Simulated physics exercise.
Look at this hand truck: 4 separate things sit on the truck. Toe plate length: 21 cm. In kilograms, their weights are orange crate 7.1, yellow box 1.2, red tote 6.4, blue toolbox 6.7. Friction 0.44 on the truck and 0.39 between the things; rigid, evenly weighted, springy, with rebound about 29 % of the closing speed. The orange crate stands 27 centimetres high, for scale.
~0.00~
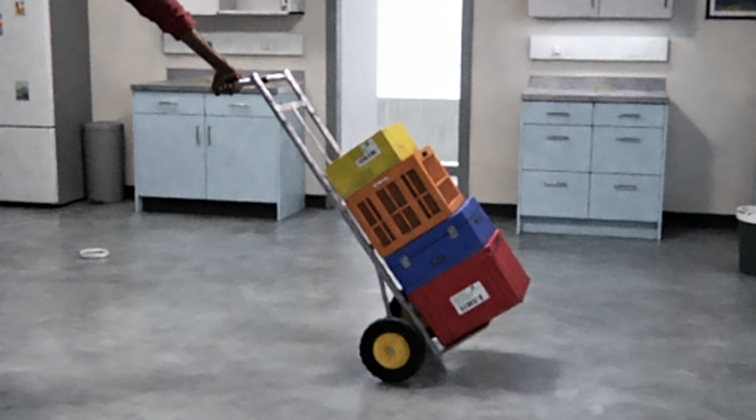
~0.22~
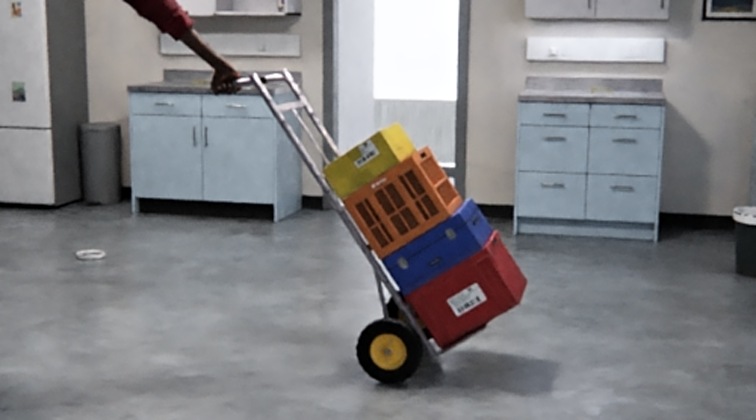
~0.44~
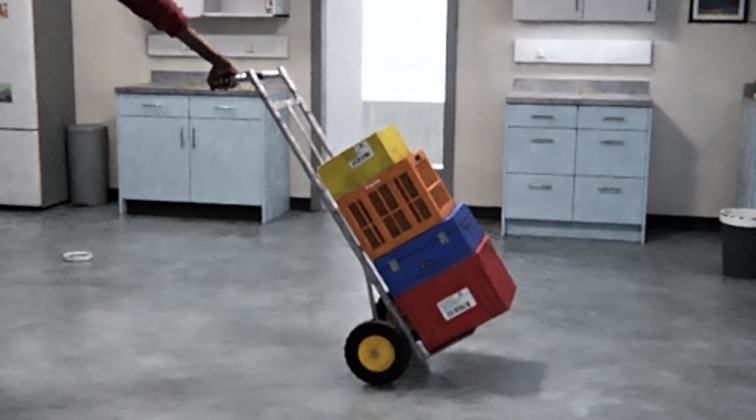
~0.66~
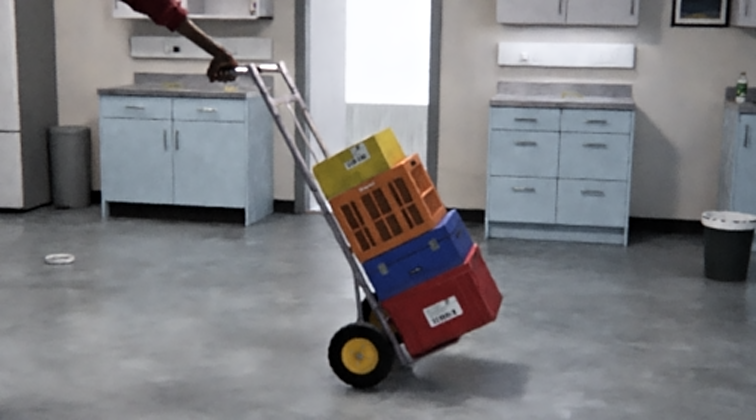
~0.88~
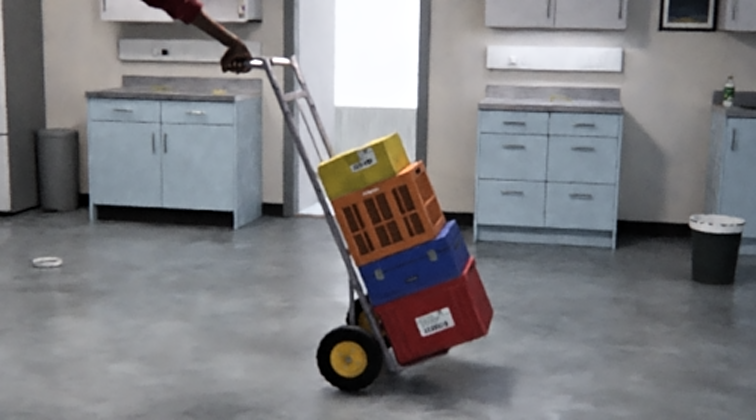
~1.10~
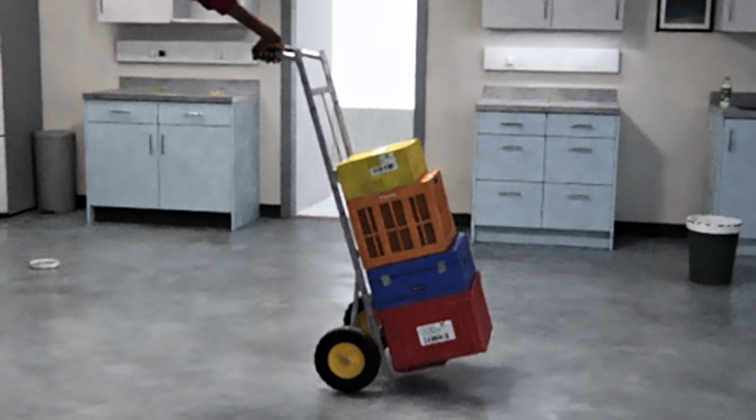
A hand truck stacked with a red tote, a blue toolbox, an orange crate and a yellow box leans back steeply, its handle gripped by a hand at upper left. As the view shifts slightly right, the hand pushes the handle up and to the right, bringing the truck and its load closer to upright.
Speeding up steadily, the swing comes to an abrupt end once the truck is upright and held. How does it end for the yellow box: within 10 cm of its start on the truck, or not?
It never gets far.
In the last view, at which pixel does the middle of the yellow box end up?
It ends near (434, 184).
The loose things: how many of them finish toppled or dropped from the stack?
That makes 0.
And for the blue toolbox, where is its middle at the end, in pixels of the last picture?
Near (441, 292).
Around 1.60 s, truck upright; yellow box shifted 4 cm near (442, 183); orange crate shifted 3 cm; blue toolbox shifted 2 cm.
Around 2.00 s, truck upright; yellow box tipped 4° against what carries it near (450, 184); orange crate tipped 4° against what carries it; blue toolbox tipped 4° against what carries it.
Finally (2.8 s), all 4 still in place (within 10 cm). Final places as that camera would see them, yellow box near (434, 184).
